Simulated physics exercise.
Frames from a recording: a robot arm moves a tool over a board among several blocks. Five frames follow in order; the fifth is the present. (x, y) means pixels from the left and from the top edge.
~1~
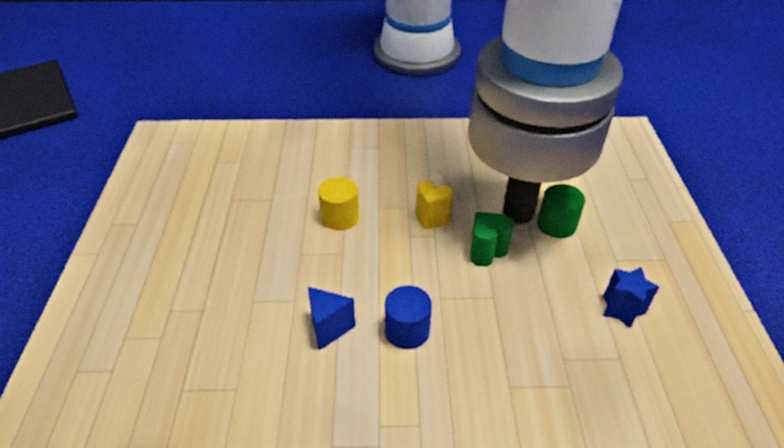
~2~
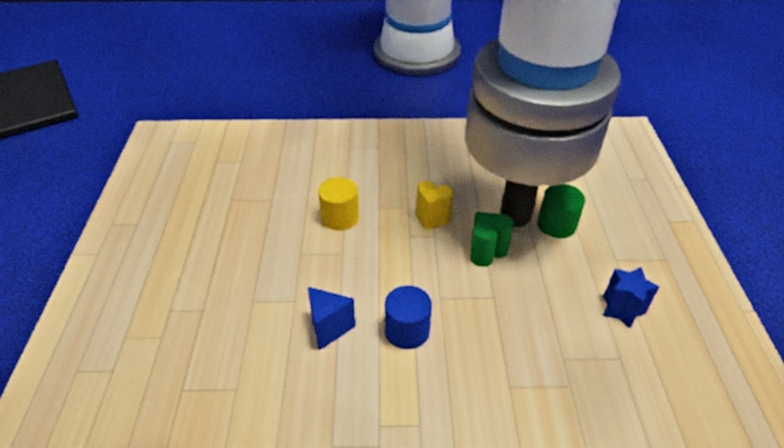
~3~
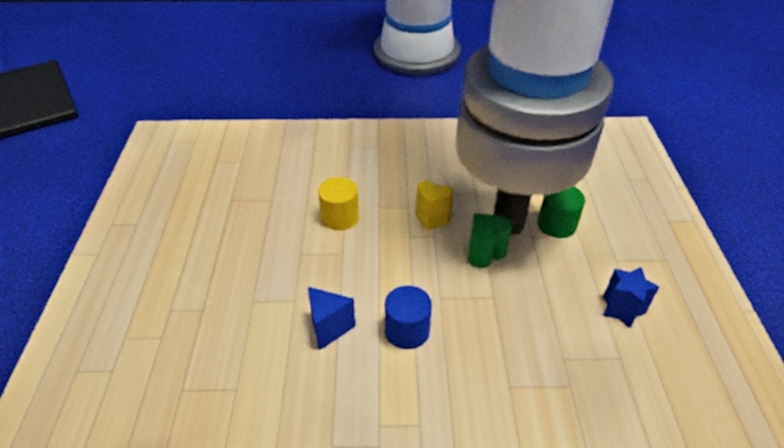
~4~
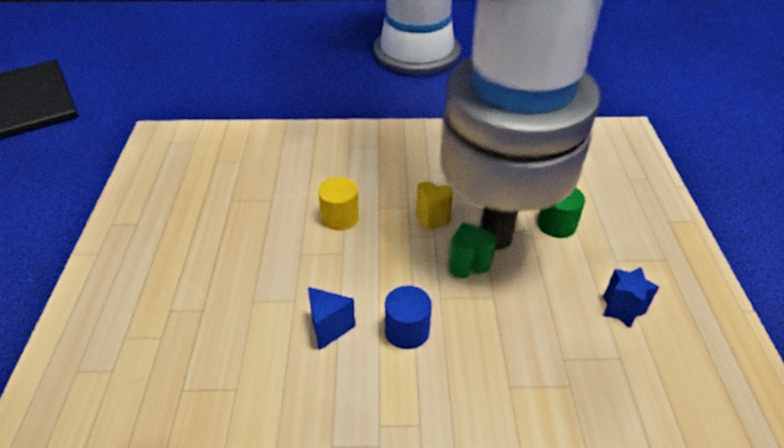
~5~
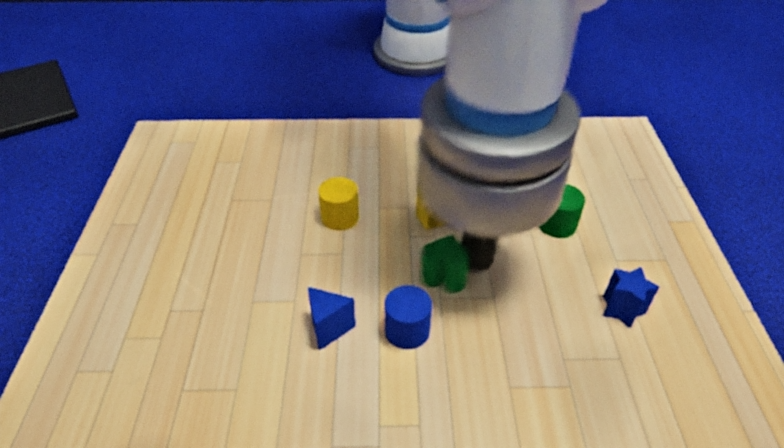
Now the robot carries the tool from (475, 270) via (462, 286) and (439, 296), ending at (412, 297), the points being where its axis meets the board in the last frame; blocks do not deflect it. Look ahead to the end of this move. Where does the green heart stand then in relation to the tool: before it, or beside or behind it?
The tool should keep driving it forward.
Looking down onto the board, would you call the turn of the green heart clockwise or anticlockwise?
Top view: Clockwise.
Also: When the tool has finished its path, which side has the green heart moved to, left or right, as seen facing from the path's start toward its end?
It's set to shift right.
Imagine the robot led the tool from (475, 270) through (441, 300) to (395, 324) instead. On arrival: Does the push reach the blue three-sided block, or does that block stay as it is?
The blue three-sided block is left alone.
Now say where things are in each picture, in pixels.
The first frame shows lower end of the tool (518, 214), tops of blocks, blue round block (408, 303), green heart (491, 224).
The second frame shows tool (516, 217), blocks as before.
The third frame shows tool (508, 225), green heart (489, 225).
The fourth frame shows tool (495, 239), green heart (472, 236).
The fifth frame shows tool (476, 260), blue round block (408, 303), green heart (447, 250).
What follows on the original path. Halfway along, tool (452, 283); green heart (417, 262), turned 45° clockwise.
At the end, tool (412, 287); blue round block not moved; green heart (376, 264), turned 50° clockwise.
